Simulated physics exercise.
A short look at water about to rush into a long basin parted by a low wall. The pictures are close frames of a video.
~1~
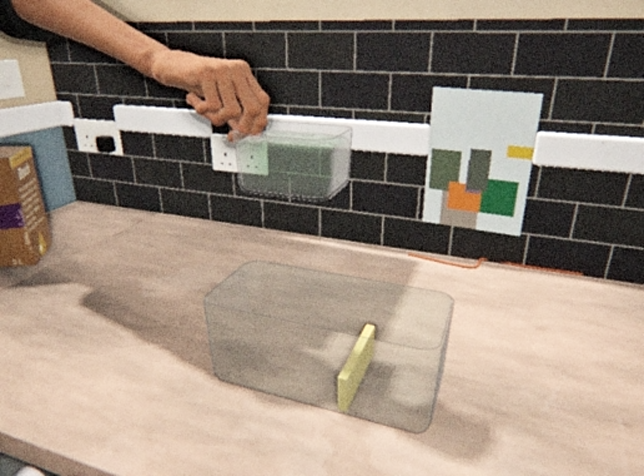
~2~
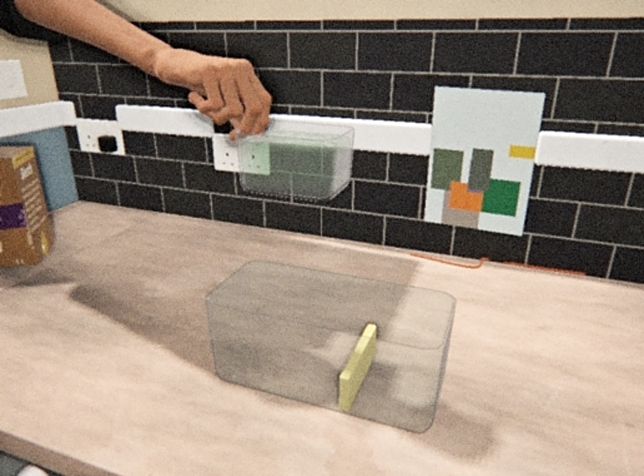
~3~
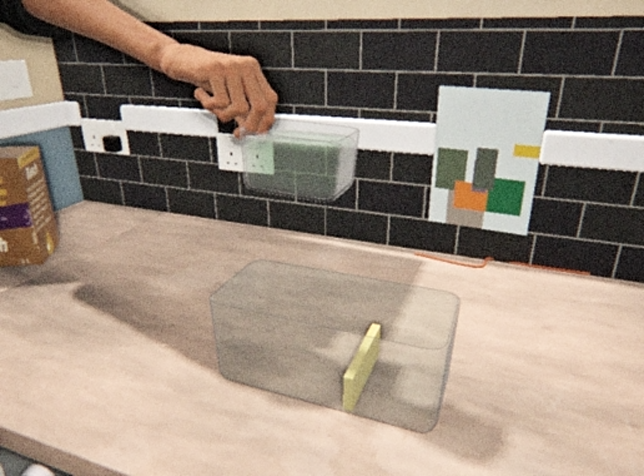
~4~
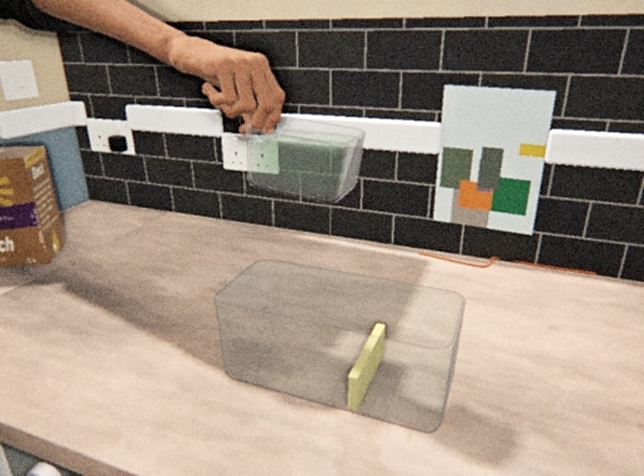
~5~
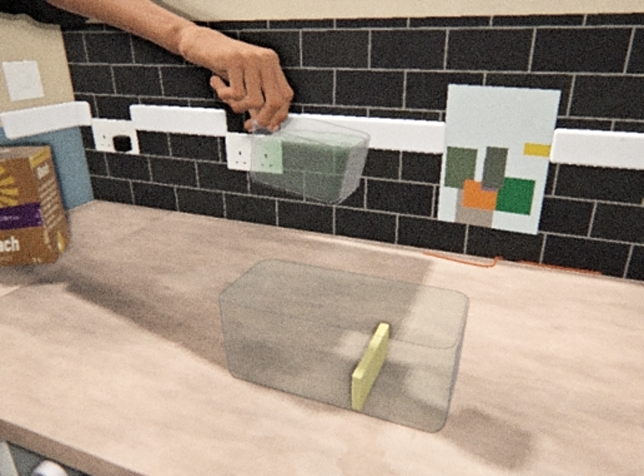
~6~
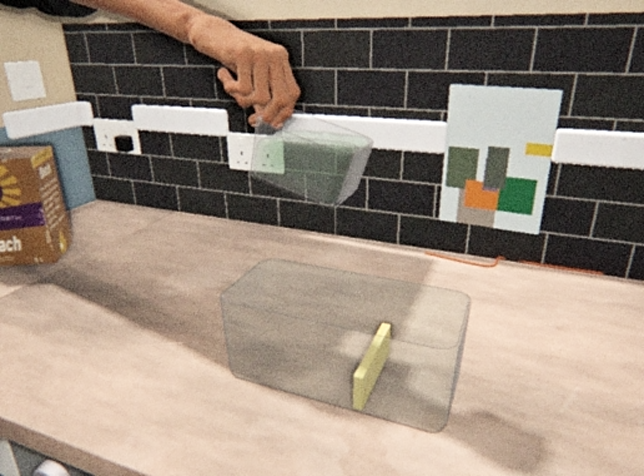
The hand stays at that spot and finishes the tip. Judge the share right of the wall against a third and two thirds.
In the end more than two thirds is right of the wall.
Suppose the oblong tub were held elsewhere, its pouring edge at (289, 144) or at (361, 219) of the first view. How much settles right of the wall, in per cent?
Near 40 % and 90 %.
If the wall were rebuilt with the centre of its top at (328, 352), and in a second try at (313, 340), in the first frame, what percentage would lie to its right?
First some 90, then 95 per cent.
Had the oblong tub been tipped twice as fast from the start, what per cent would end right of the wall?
Near 75 %.
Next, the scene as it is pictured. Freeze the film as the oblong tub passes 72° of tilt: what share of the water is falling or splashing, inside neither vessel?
Near 40 %.
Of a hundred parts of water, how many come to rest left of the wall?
Close to 15 per cent.
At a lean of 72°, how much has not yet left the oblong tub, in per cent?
Near 40 %.
A moment on, the oblong tub is tipped part way and 39 per cent is still to pour, 1 is left of the wall and 21 right of it.
Next, the oblong tub is tipped right over and 5 per cent is still to pour, 7 is left of the wall and 78 right of it.
Then the oblong tub is tipped right over and 0 per cent is still to pour, 17 is left of the wall and 83 right of it.
Later the oblong tub is tipped right over and 0 per cent is still to pour, 16 is left of the wall and 83 right of it.
Finally, 16 per cent lies left of the wall, 83 right of it and 1 outside.
